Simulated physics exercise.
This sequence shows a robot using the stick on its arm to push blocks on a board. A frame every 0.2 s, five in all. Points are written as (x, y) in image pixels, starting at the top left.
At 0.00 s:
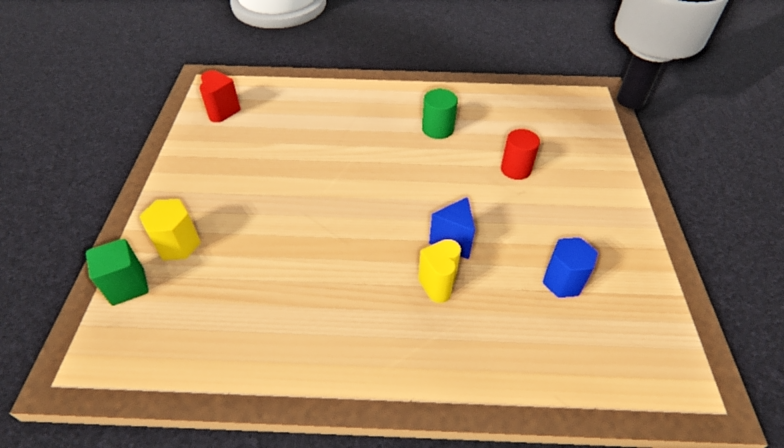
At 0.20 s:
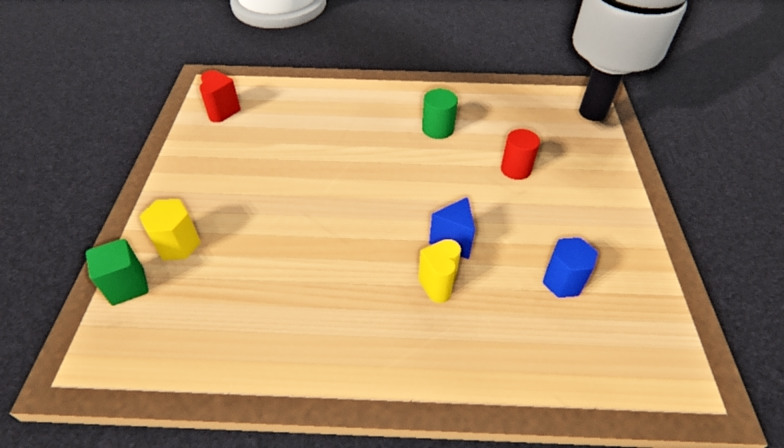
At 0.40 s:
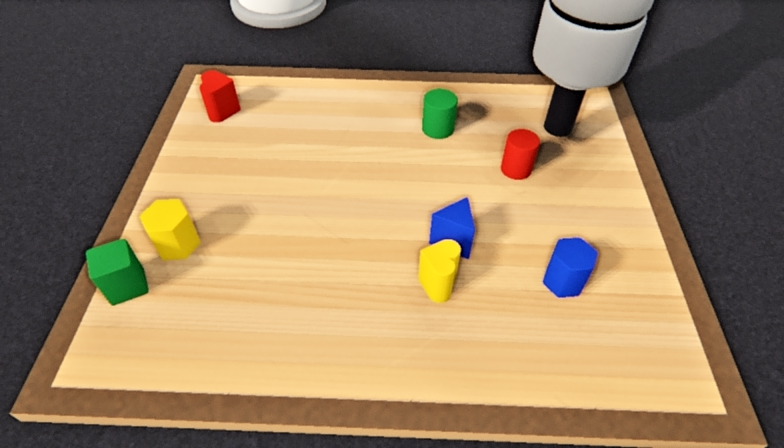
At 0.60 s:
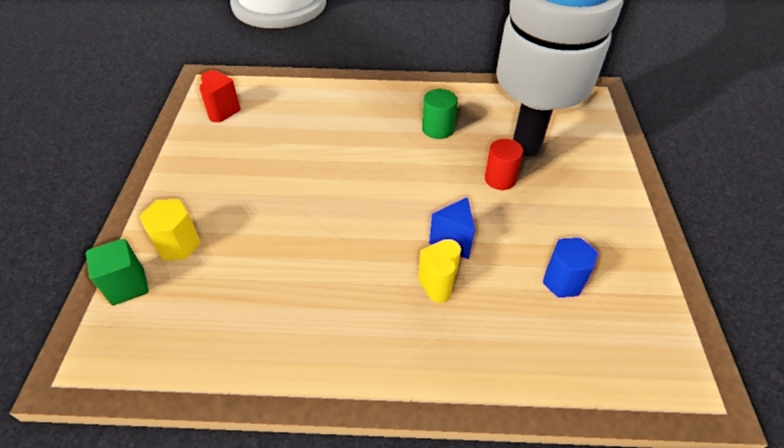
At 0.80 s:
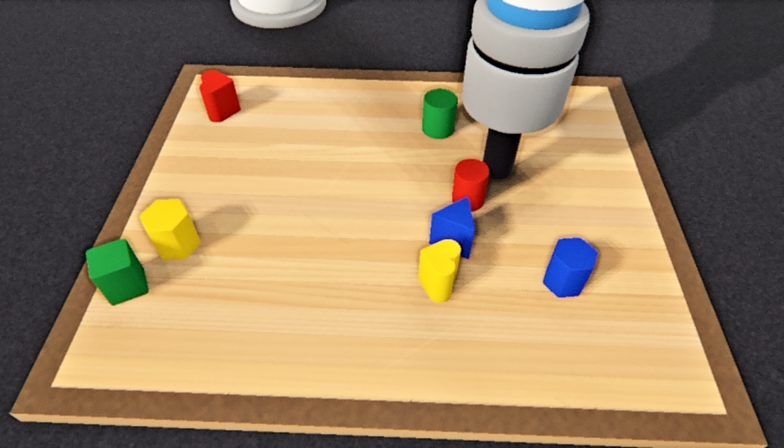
A robot arm with a black stick hangs over the upper right of a pale wooden board on a dark surface, seen from above at an angle by a still camera. Red and green blocks sit toward the top, yellow and green ones at left, and blue and yellow ones right of centre. The stick moves down and left, then pushes the red cylinder beside the blue three-sided block.
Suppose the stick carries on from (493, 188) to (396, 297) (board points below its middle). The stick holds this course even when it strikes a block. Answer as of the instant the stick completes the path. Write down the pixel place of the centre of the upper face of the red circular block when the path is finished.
The middle of its upper face should be somewhere near (416, 200).
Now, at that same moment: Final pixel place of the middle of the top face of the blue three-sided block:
It should be at about (406, 298).
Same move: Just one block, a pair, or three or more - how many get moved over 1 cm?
A group of three or more is moved.
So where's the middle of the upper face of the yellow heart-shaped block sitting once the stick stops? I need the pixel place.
If I read the scene right, the answer is (445, 296).
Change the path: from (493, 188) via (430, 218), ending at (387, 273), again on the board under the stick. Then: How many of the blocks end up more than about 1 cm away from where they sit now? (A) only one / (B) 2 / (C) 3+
A (only one)
What follows on the original path. One third of the way, stick at (467, 202); blue three-sided block at (454, 219); red circular block at (434, 191).
Two thirds of the way, stick at (434, 238); yellow heart-shaped block at (442, 282); blue three-sided block at (433, 254), turned 60° anticlockwise; red circular block at (416, 200).
At the end, stick at (397, 279); yellow heart-shaped block at (445, 296), turned 35° anticlockwise; blue three-sided block at (406, 298), turned 110° anticlockwise; red circular block at (416, 200).
